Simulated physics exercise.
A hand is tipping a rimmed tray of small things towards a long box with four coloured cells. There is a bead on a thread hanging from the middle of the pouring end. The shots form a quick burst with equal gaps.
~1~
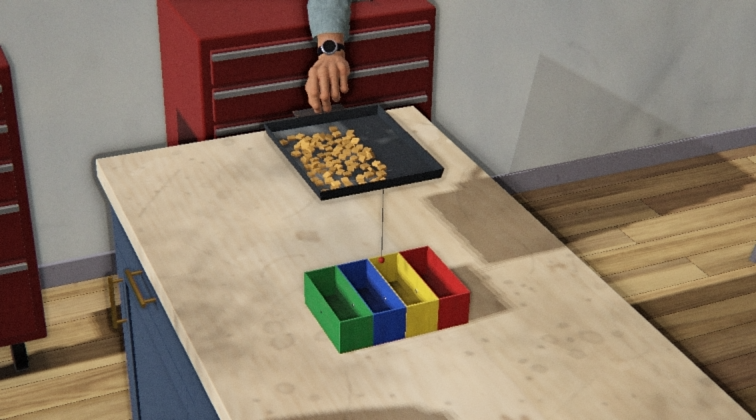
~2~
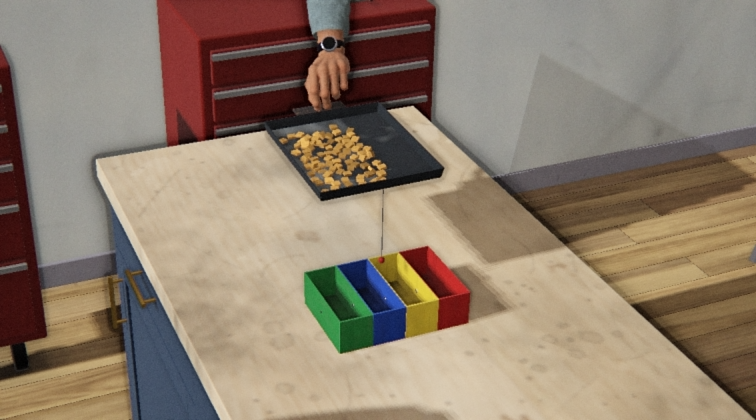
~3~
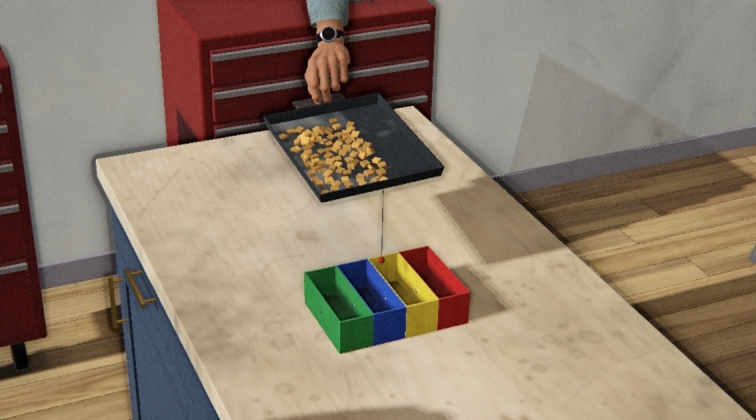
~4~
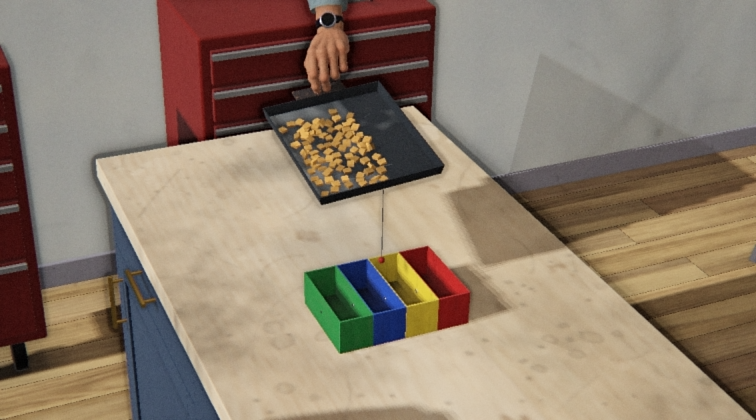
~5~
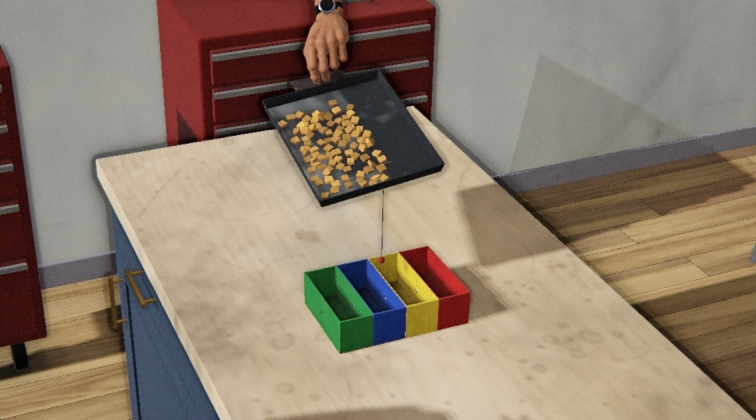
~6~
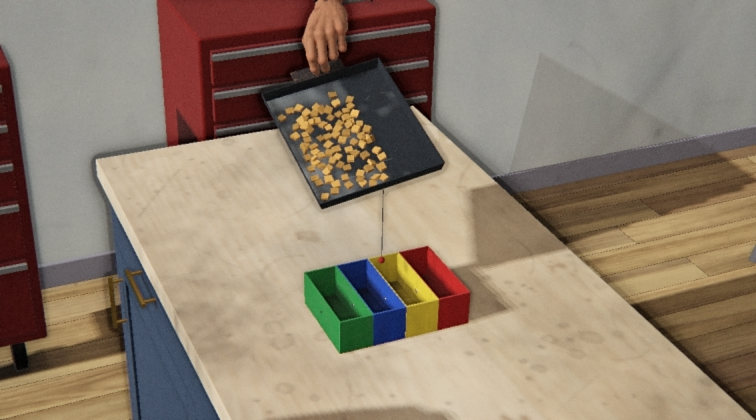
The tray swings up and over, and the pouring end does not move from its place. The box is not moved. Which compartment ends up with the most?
The green one.
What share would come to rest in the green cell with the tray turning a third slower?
I'd expect near 80 per cent.
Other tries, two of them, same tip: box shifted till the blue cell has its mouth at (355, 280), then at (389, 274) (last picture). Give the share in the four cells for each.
First 100 %, then 40 %.
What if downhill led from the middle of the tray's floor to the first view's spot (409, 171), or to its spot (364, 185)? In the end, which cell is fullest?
First try: The red cell. Second try: The green one.
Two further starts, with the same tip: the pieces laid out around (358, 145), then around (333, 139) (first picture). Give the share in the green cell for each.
It would be about 60 per cent for the first and about 80 per cent for the second.
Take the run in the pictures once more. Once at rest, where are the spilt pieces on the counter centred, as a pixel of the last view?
Roughly at (249, 329).
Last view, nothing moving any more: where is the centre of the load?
Roughly at (333, 311), give or take.
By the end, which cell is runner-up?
Rank 2: The blue cell.
Soon after the last picture, tray tipped steeply; nearly all on the tray; a stray few falling or outside the box.
A little later, tray tipped past a quarter turn; a small part on the tray; about a third in the green cell; a small part in the blue cell; about half falling or outside the box.
Later still, tray tipped past a quarter turn; about two thirds in the green cell; about a quarter in the blue cell; a small part falling or outside the box.
At rest, tray tipped past a quarter turn; about two thirds in the green cell; about a quarter in the blue cell; none in the yellow cell; none in the red cell; a small part outside the box.
